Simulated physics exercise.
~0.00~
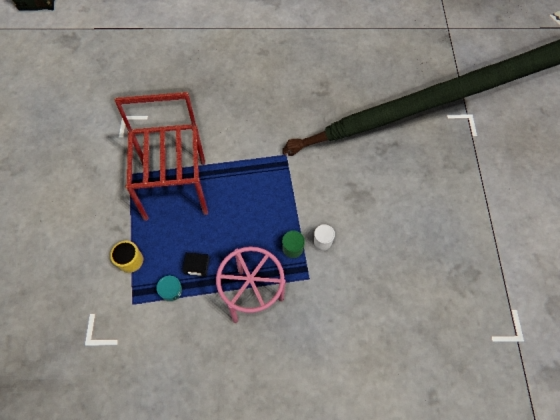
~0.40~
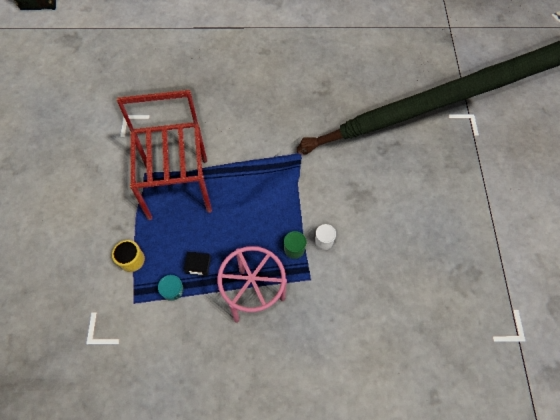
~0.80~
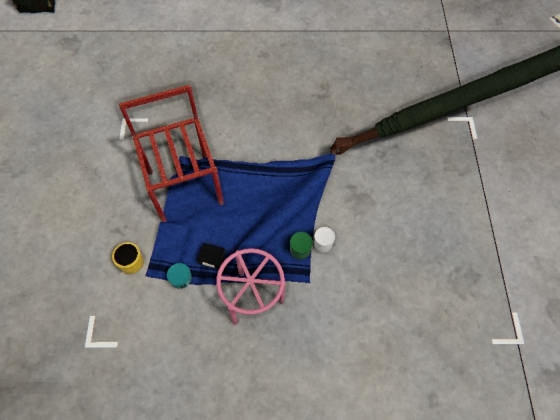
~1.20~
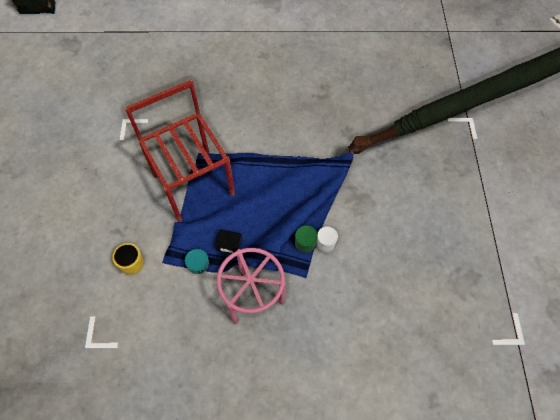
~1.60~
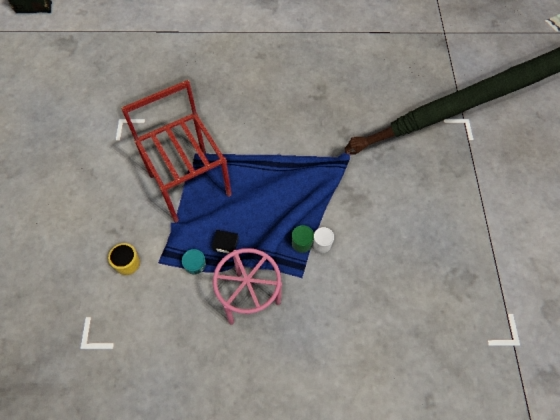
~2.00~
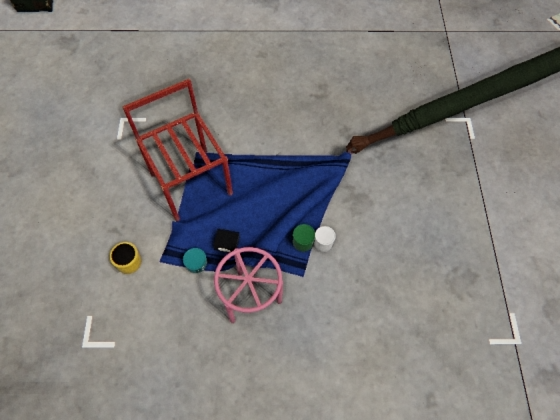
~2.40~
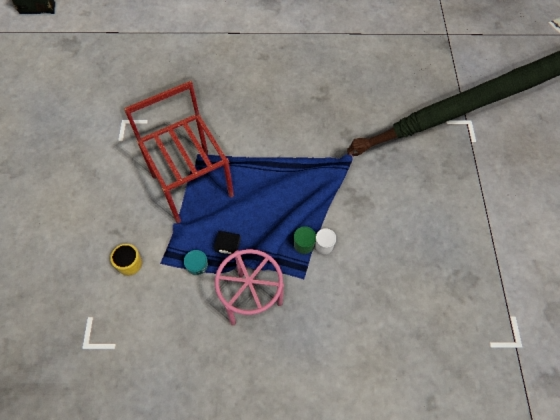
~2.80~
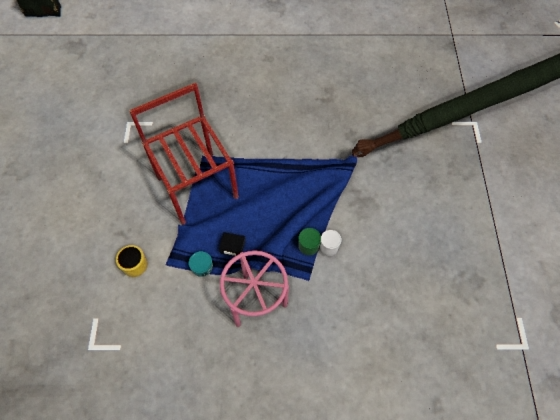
On a concrete shop floor, a dark-sleeved arm pulls the corner of a blue rug rightward, wrinkling it and carrying the red chair, black box, teal bin and green bin along, while the pink stool, white bin and yellow pot stay put; the rug ends skewed, its corner still held.
